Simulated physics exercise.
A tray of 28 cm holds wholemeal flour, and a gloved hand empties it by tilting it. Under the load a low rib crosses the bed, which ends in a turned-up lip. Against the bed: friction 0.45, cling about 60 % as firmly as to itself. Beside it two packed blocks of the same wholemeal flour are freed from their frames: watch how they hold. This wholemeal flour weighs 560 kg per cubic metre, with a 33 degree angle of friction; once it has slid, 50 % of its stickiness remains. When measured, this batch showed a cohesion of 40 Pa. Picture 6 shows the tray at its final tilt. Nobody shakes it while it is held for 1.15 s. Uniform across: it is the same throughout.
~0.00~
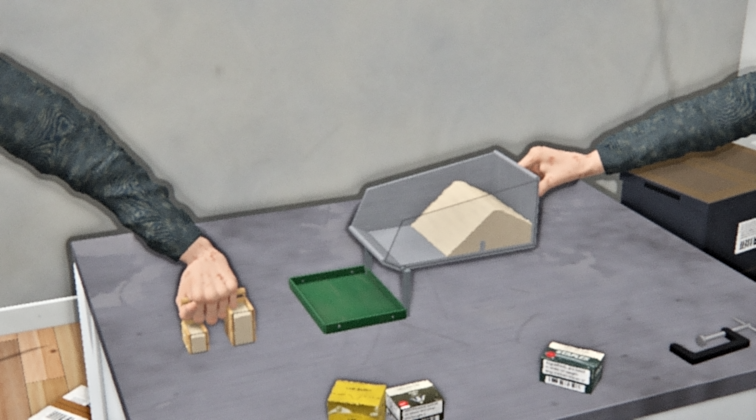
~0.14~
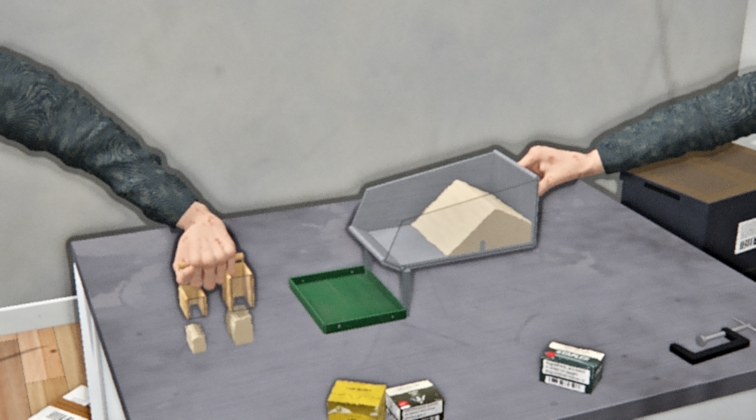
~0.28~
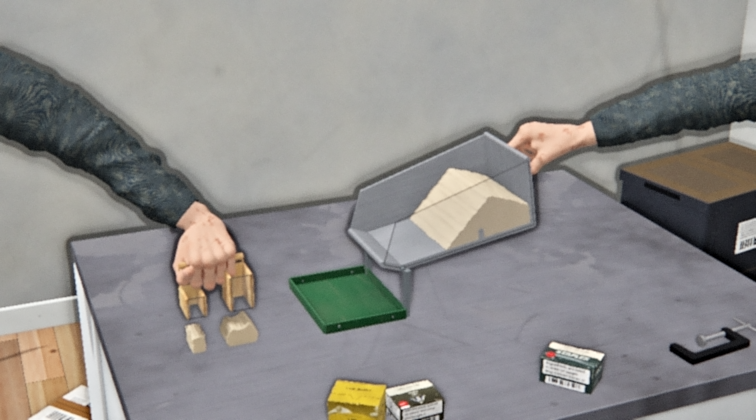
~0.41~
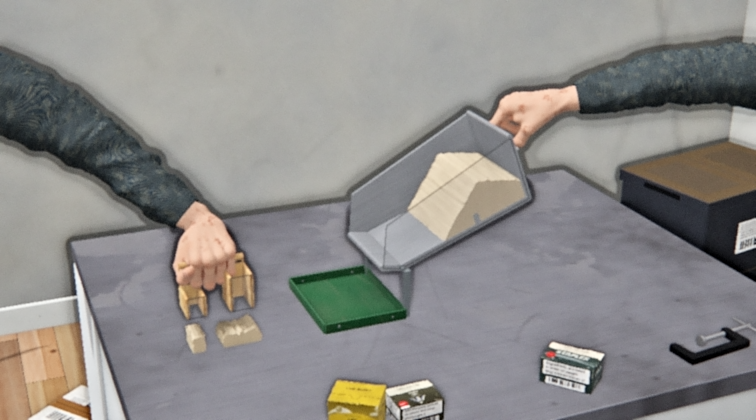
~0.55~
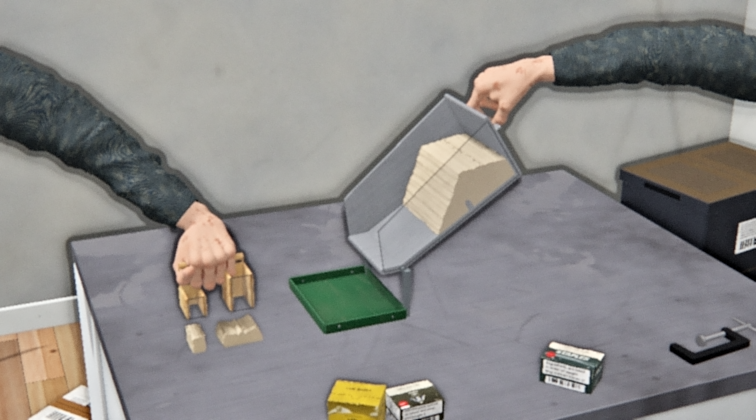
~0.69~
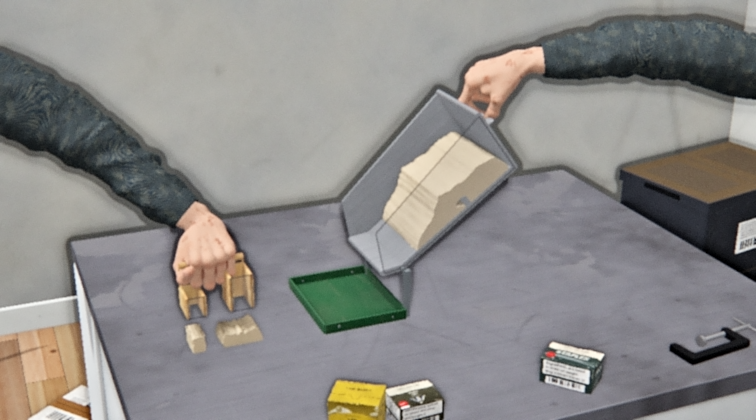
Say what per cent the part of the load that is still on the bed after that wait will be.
Roughly 69 out of 100.
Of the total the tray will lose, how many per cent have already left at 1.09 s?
Estimate: Near 90 %.
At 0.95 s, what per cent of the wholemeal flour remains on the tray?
85 per cent.
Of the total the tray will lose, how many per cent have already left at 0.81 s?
I'd say near 0 per cent.
After 0.81 s, the tilt is 36 degrees and 100 % is on the bed.
After 0.95 s, the tilt is 36 degrees and 86 % is on the bed.
After 1.09 s, the tilt is 36 degrees and 73 % is on the bed.
After 1.23 s, the tilt is 36 degrees and 70 % is on the bed.
After 1.80 s, the tilt is 36 degrees and 69 % is on the bed.
